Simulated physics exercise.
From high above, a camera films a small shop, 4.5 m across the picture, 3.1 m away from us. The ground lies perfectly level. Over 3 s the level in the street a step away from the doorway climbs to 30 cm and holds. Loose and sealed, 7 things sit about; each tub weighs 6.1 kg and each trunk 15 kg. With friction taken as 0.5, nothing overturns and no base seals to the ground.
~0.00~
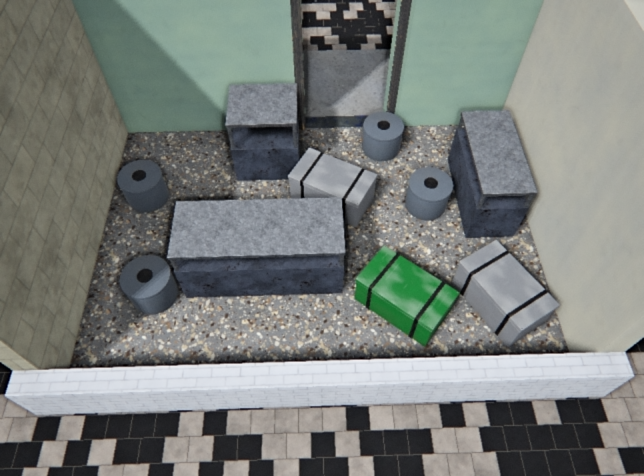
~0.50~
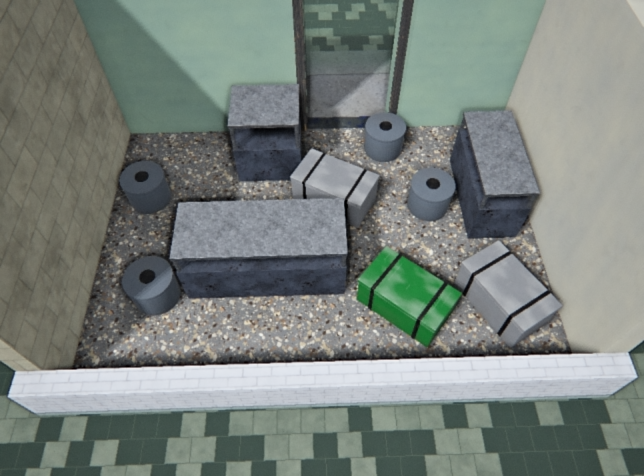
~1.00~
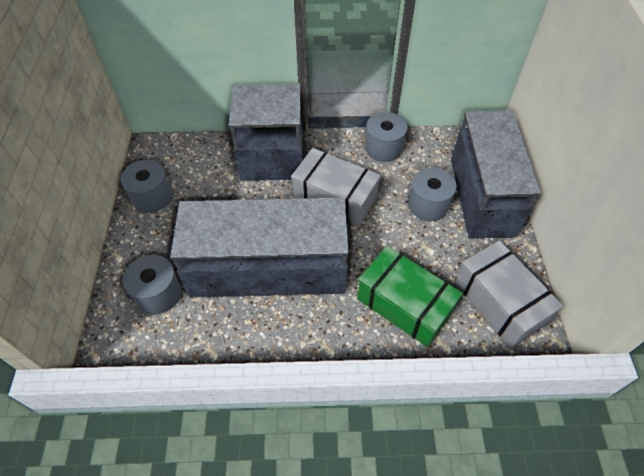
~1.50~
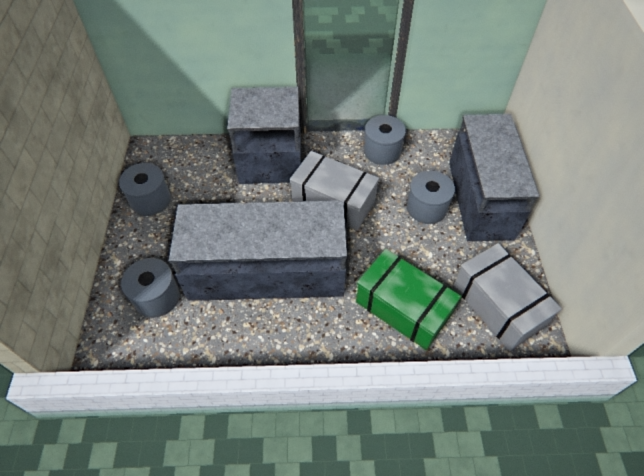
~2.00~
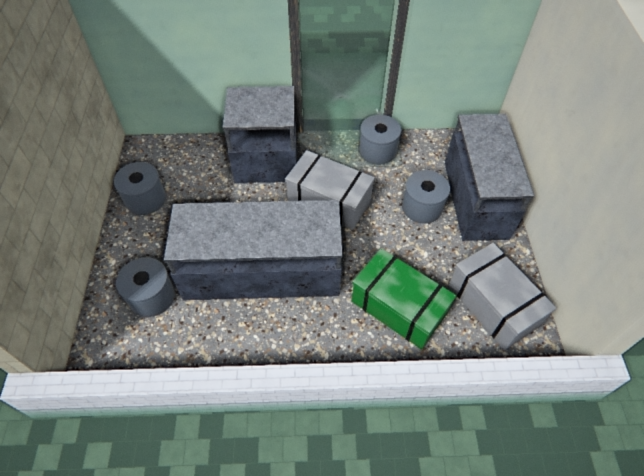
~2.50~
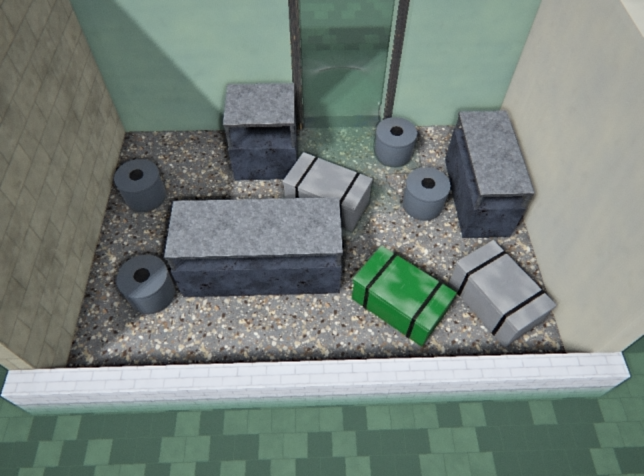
Green-tinted water spreads over the black-and-white tiles outside a small, pebble-floored shop, seen from high above by a slightly swaying camera. Inside the pale green back wall and low white front wall stand grey counters, four blue-grey drums, two grey trunks and a bright green one, front right of centre. Water then creeps through the back doorway, and the nearest drum slides a little right while the trunk beside it barely shifts.
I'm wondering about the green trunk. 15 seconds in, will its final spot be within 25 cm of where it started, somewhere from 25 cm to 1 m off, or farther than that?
Its final spot will be farther than 1 m off.
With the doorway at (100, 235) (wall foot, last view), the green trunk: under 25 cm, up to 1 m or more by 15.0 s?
Observation: Green trunk small displacement.
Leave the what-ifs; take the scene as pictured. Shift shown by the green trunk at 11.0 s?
Displacement by then near 250 cm.
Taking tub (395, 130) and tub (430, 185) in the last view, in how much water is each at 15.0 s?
Depth approx. 23 cm / 21 cm.
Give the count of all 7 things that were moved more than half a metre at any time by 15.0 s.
Count: 7.
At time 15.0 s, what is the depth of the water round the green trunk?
I'd say around 24 cm.
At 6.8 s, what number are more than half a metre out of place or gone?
By my tally, 5.
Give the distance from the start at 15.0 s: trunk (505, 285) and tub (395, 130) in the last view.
In turn: 10 cm, 250 cm.
After 3.5 s the green trunk is near (404, 289), 0.0 m from its start, aground; 0 afloat.
After 6.8 s the green trunk is near (234, 318), 1.5 m from its start, aground; 5 afloat.
After 11.0 s the green trunk is near (118, 247), 2.6 m from its start, afloat; 7 afloat.
After 15.0 s the green trunk is near (117, 234), 2.6 m from its start, afloat; 7 afloat.
